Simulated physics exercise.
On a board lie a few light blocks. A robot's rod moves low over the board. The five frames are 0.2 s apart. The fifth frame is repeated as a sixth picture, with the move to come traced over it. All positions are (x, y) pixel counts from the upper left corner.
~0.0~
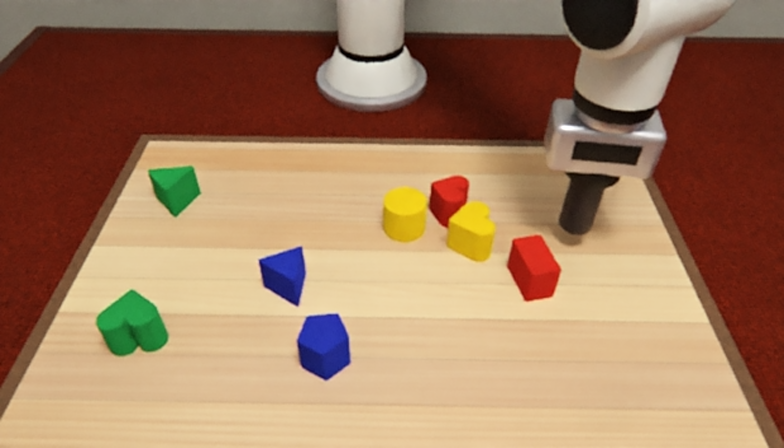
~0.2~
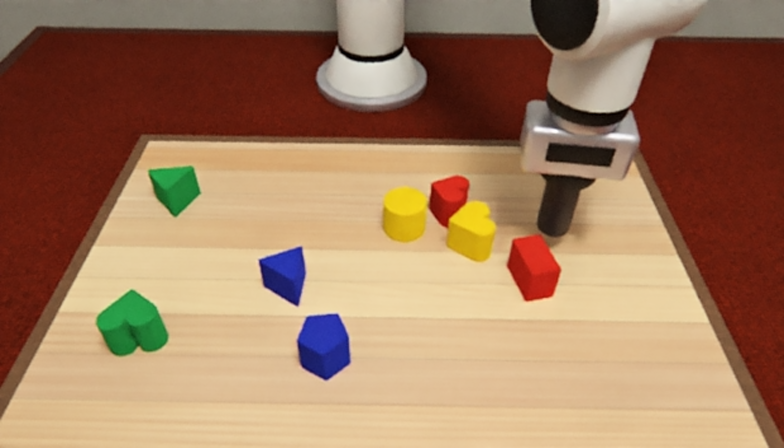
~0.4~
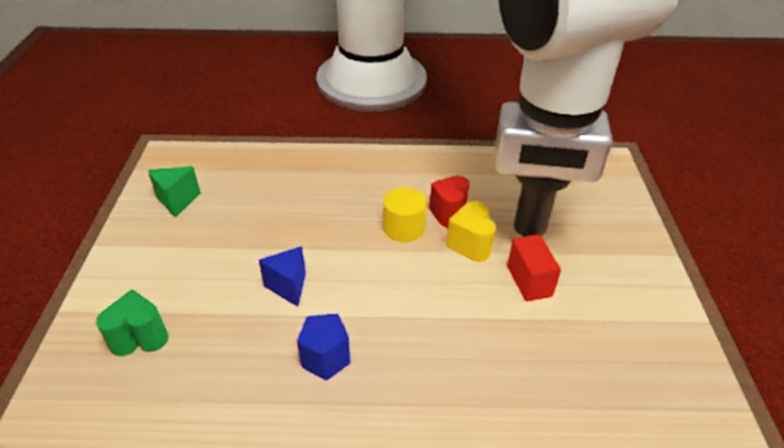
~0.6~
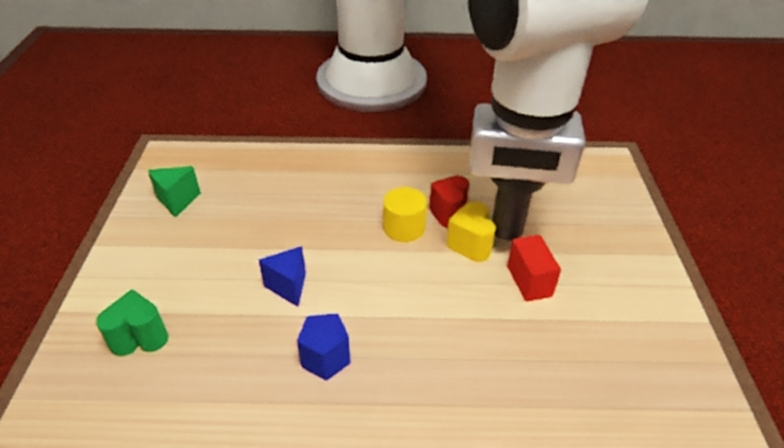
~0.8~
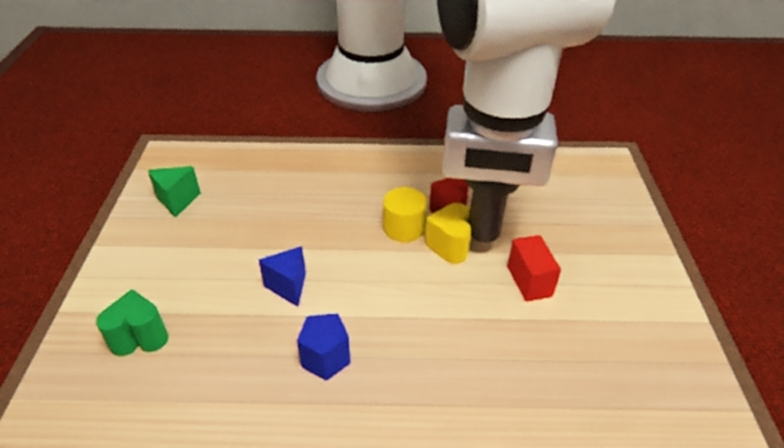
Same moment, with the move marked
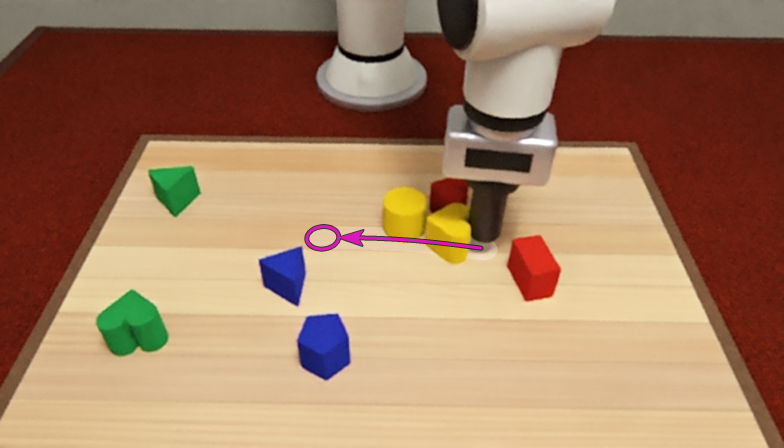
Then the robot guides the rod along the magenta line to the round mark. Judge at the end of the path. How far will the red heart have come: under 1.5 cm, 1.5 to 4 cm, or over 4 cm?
The red heart moves under 1.5 cm.
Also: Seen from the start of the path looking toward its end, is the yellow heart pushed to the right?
No, that is not how it ends up.
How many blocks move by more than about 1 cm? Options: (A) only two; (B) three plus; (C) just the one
A - only two.
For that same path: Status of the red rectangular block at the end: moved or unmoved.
The red rectangular block keeps its place.
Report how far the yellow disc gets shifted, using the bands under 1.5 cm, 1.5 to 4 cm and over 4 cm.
Covers over 4 cm.
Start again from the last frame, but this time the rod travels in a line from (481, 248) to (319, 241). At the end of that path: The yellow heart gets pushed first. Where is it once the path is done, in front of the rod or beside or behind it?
It will keep going ahead of the rod.
The drawn path runs from (481, 248) via (428, 242) and (375, 238), ending at (323, 238).
On the path given first. One third of the way, rod at (428, 226); yellow disc at (377, 192); yellow heart at (397, 218), turned 15° anticlockwise.
Two thirds of the way, rod at (375, 223); yellow disc at (363, 187); yellow heart at (347, 224), turned 40° anticlockwise.
At the end, rod at (321, 222); yellow disc at (359, 185); red heart not moved; yellow heart at (316, 233), turned 90° anticlockwise; red rectangular block not moved.
